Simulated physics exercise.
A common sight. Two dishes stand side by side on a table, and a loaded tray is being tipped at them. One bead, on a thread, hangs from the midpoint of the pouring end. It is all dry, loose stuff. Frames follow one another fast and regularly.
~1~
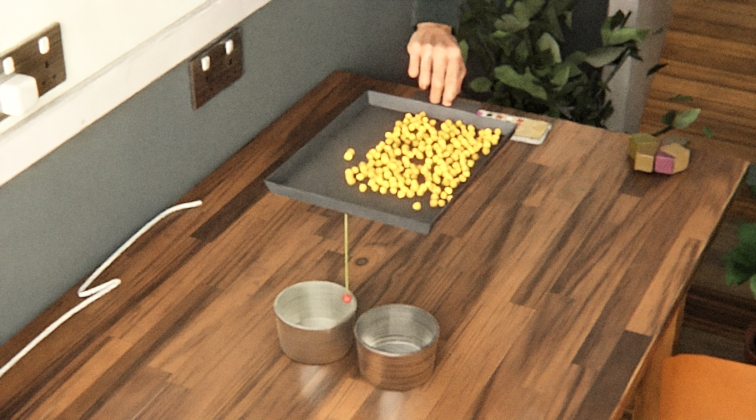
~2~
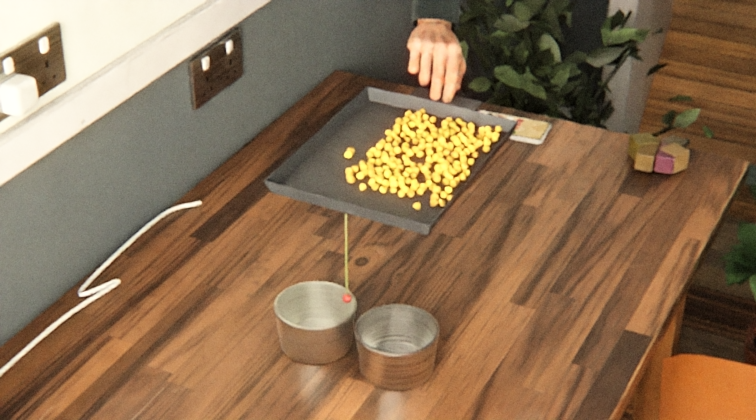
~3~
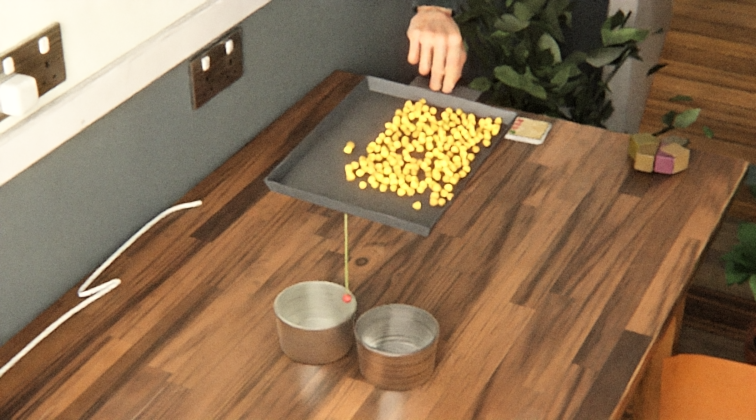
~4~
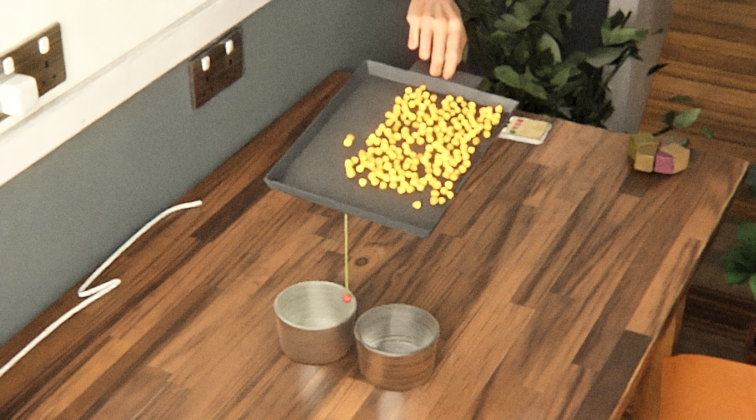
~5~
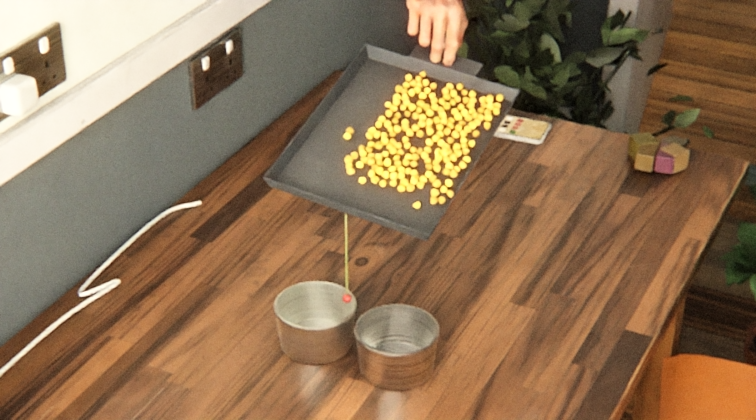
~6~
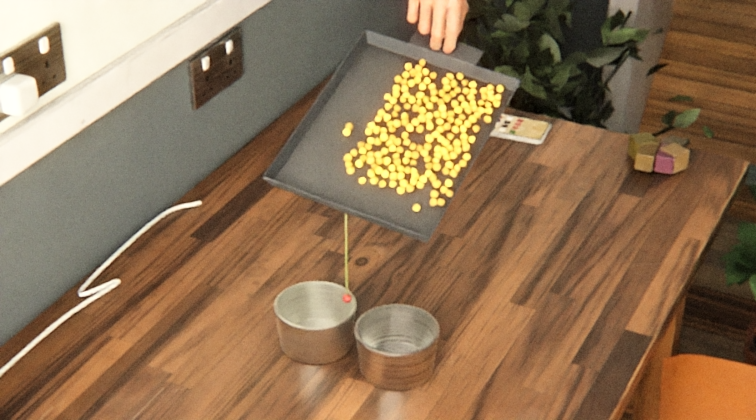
On a wooden table, a hand steadily raises the far end of a tray of yellow puffs.
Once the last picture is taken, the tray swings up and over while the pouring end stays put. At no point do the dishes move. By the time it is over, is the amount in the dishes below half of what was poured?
Looks like most of the load ends up caught, you see.
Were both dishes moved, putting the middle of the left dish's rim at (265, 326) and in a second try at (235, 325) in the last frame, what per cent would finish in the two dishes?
Roughly 20 per cent, and 0 per cent.
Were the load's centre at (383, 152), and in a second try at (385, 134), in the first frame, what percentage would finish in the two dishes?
It would be roughly 60 per cent for the first and roughly 50 per cent for the second.
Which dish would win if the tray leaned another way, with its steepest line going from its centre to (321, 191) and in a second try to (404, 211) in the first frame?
One: The dish on the left. Two: Right.
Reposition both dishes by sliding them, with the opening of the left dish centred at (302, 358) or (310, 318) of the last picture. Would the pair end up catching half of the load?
Catch, run one: Below the halfway mark; run two: Past the halfway mark.
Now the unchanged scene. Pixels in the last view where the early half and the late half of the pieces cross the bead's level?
It passes near (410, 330) first and then near (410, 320).
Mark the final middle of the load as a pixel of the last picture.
Once it all stops, the middle lies near (402, 370).
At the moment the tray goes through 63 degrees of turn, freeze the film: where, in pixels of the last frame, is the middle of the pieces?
The middle of the load sits near (405, 222).
Soon after the last picture, tray tipped steeply; most on the tray; a stray few in the right dish; a small part in the air.
A little later, tray tipped right over; about a quarter on the tray; about a third in the right dish; about a quarter outside both; about a quarter in the air.
Later still, tray tipped past a quarter turn; most in the right dish; about a quarter outside both.
At rest, tray tipped past a quarter turn; most in the right dish; none in the left dish; about a quarter outside both.
